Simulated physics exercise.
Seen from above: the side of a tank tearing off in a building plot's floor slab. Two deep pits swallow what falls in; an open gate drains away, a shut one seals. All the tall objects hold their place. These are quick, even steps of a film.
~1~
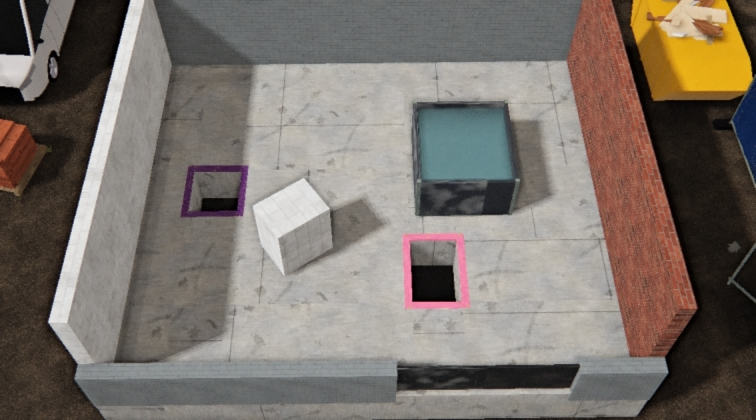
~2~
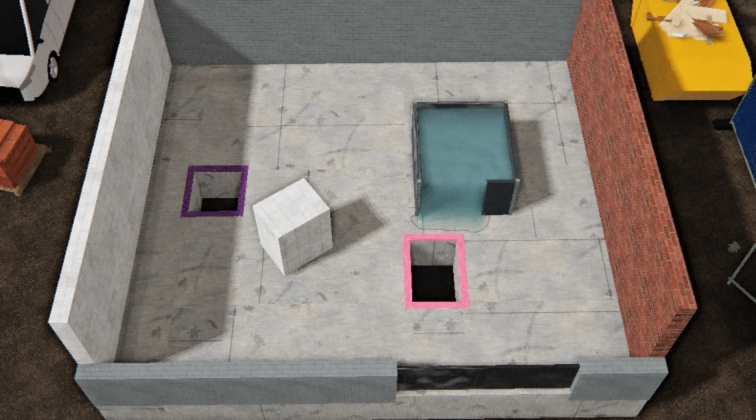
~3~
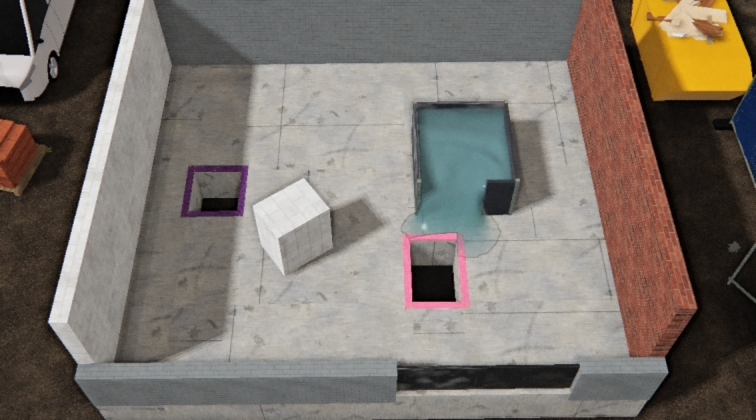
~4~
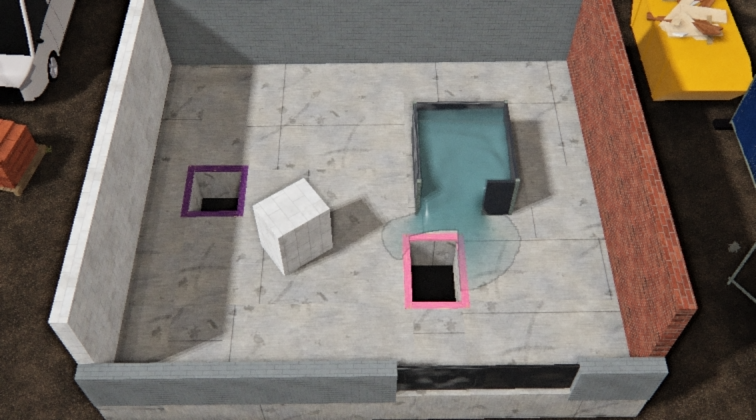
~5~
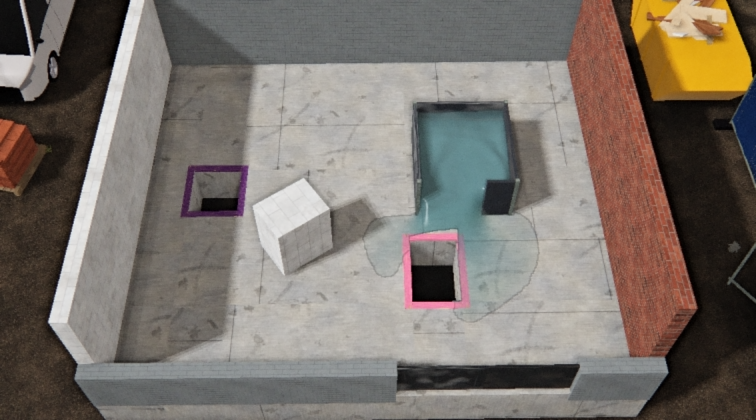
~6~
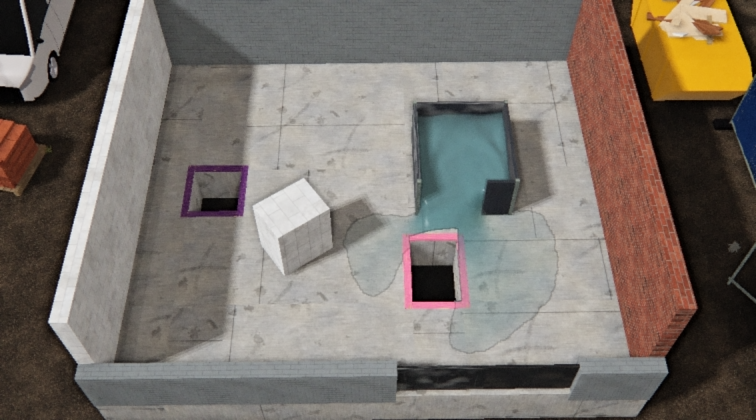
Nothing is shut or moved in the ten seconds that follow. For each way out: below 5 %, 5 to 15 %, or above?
In the end: The gate takes less than 5 %; the purple pit takes less than 5 %; the pink pit takes more than 15 %.
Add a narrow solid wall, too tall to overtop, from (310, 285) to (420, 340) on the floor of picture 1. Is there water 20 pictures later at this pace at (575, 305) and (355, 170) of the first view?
In turn: Wet, clear.
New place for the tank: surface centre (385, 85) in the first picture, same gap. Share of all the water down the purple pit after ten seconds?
Roughly, in per cent: Purple 12.
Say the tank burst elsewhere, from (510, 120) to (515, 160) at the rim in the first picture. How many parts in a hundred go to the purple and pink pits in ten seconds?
Parts in a hundred: Purple 8, pink 8.
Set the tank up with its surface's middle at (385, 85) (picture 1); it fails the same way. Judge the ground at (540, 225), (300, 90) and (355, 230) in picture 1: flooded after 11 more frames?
As listed: No water, free of water, flooded.
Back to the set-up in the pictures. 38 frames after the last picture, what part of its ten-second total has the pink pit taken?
Close to 90 %.
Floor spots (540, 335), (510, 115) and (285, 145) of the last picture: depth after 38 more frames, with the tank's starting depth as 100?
In turn 6, 2 and 0 in a hundred.
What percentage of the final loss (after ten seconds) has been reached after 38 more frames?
Some 90 per cent.
A moment on, water covers 15 % of the floor; the gate 0 %, the purple pit 0 %, the pink pit 27 %.
Next, water covers 20 % of the floor; the gate 0 %, the purple pit 0 %, the pink pit 39 %.
Then, water covers 25 % of the floor; the gate 0 %, the purple pit 0 %, the pink pit 49 %.
Later, water covers 45 % of the floor; the gate 0 %, the purple pit 0 %, the pink pit 58 %.
In the end, water covers 55 % of the floor; the gate 0 %, the purple pit 0 %, the pink pit 64 %.
